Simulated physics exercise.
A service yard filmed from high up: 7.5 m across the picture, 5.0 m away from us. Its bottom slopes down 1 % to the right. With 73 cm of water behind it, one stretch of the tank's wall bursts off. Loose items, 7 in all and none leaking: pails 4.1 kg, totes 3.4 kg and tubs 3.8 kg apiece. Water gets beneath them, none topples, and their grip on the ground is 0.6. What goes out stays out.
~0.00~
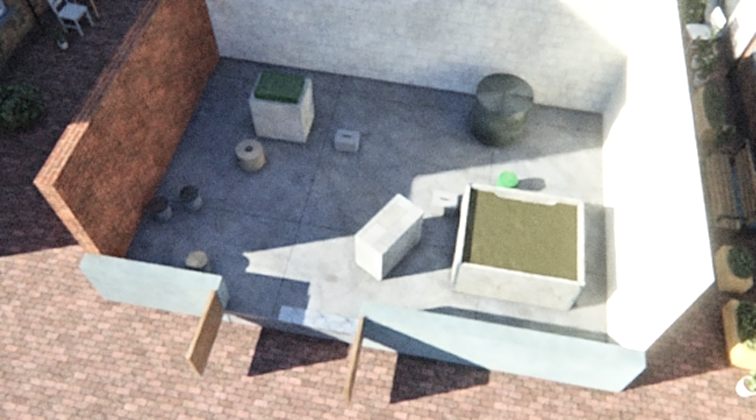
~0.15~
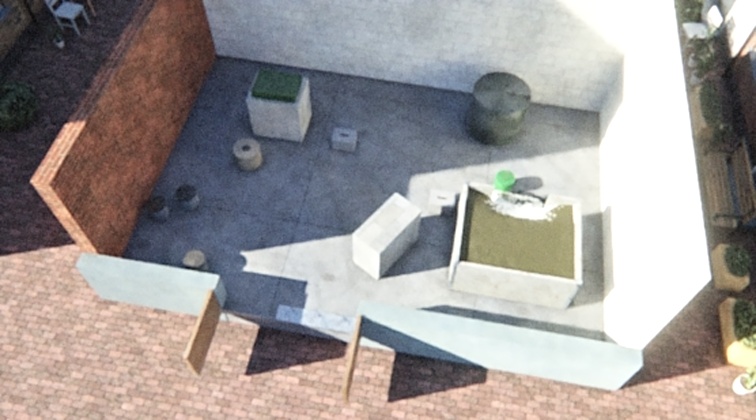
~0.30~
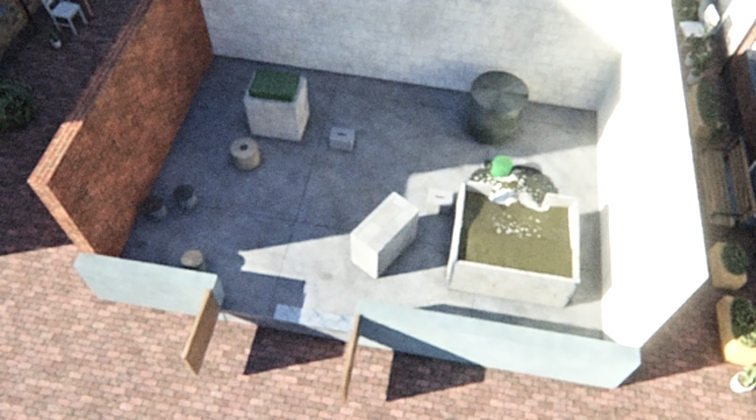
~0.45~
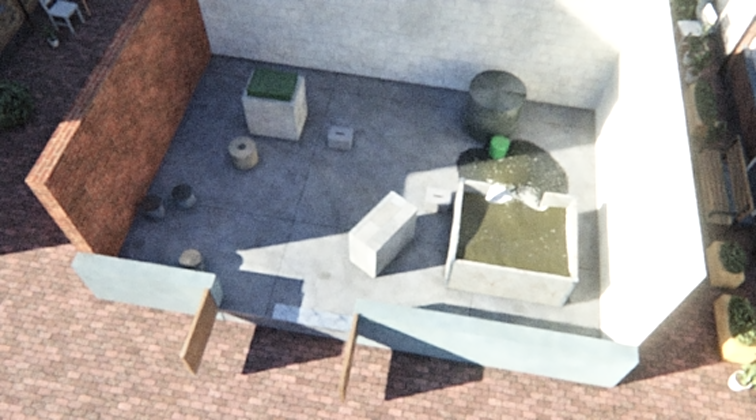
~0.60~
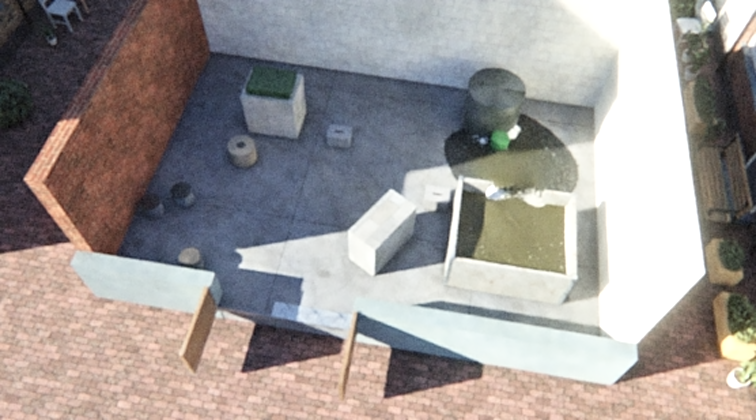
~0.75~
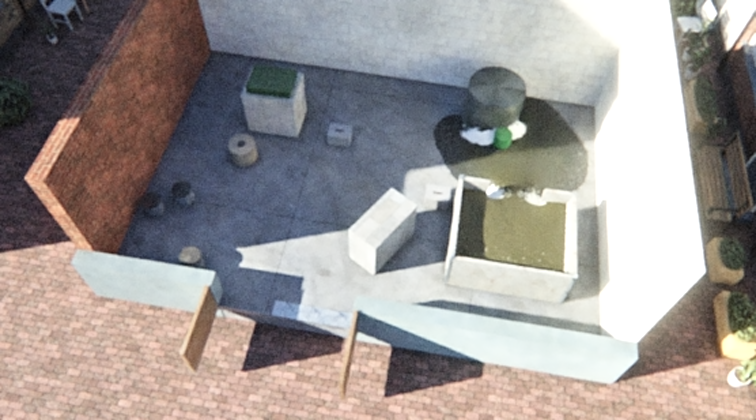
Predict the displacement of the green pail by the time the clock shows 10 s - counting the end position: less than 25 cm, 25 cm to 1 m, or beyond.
Green pail ends far away.
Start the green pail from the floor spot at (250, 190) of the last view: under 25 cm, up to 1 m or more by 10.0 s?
It barely shifts.
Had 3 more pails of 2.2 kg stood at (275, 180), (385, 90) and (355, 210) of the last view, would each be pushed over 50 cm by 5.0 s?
In that order: Short of it, past it, less.
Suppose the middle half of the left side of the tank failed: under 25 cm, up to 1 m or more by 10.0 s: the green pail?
In that case the green pail stays put.
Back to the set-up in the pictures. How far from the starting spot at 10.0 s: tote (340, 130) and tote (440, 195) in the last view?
In turn: 150 cm, 5 cm.
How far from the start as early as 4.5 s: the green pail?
Roughly 150 cm by then.
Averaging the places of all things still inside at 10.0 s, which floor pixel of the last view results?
Around (276, 226).
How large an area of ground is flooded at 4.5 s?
Roughly 22 m2.
After 2.0 s the green pail is near (587, 97), 2.2 m from its start, afloat; 0 of 7 are out; 1 afloat.
After 4.5 s the green pail is near (588, 153), 1.6 m from its start, afloat; 0 of 7 are out; 2 afloat.
After 7.0 s the green pail is near (572, 312), 2.7 m from its start, afloat; 0 of 7 are out; 1 afloat.
After 10.0 s the green pail is near (342, 282), 3.3 m from its start, aground; 0 of 7 are out; 3 afloat.
